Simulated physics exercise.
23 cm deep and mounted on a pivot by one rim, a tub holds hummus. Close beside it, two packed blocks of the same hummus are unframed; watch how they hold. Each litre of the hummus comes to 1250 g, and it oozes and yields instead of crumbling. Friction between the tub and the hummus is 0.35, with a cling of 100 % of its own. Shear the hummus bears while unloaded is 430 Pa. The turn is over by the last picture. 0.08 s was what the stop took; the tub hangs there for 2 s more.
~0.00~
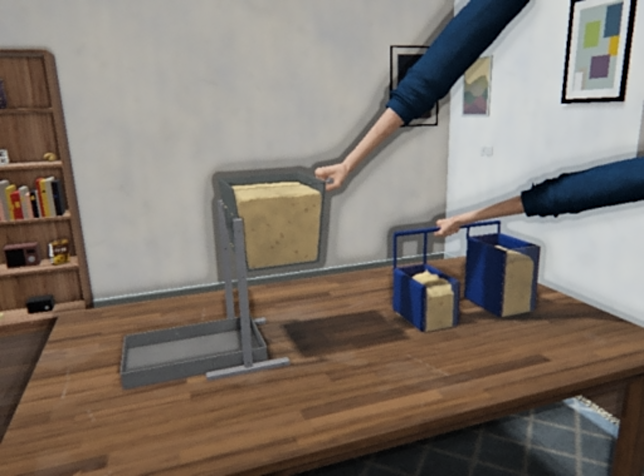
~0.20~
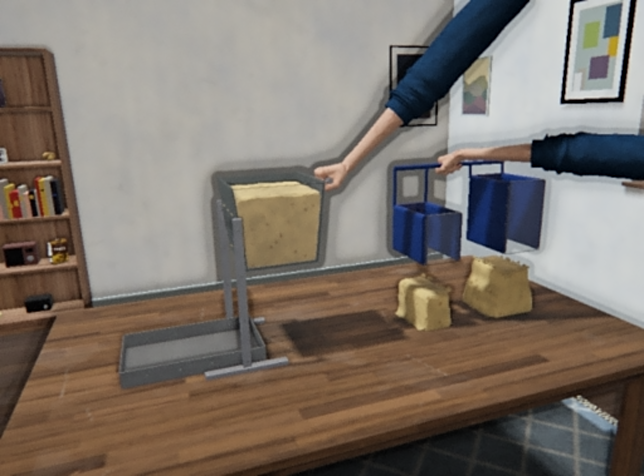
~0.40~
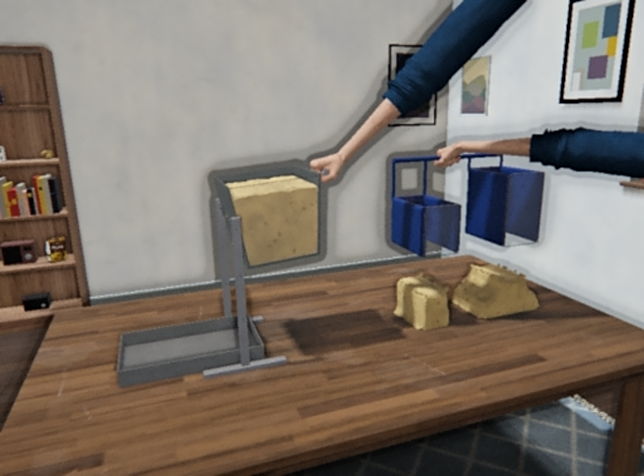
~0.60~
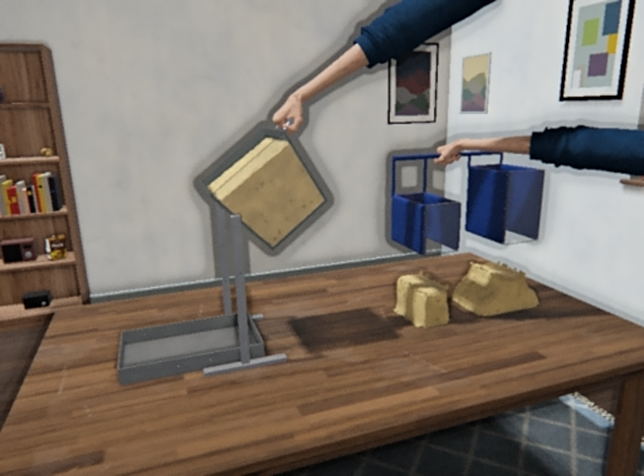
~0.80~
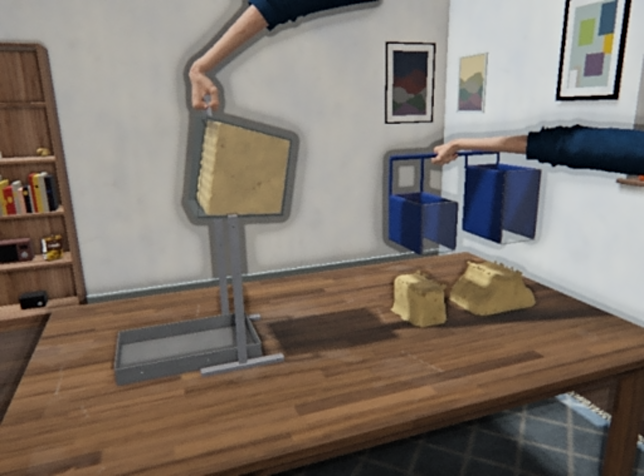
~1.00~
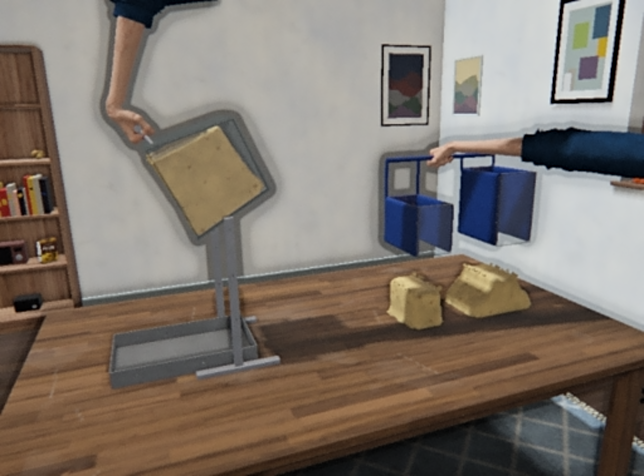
Blue frame-like boxes lift off two tan blocks, then a hand turns a filled tub leftward.
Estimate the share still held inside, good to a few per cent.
I would say about 0 percent.
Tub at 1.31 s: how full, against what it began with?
Around 3 percent stays in the tub.
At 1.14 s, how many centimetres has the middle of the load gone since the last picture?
Distance: About 13 cm.
By 1.14 s, the tub is at 114 degrees and holds 48 %.
By 1.31 s, the tub is at 114 degrees and holds 3 %.
By 1.48 s, the tub is at 114 degrees and holds 0 %.
By 1.65 s, the tub is at 114 degrees and holds 0 %.
By 3.00 s, at the end, the tub is at 114 degrees and holds 0 %.
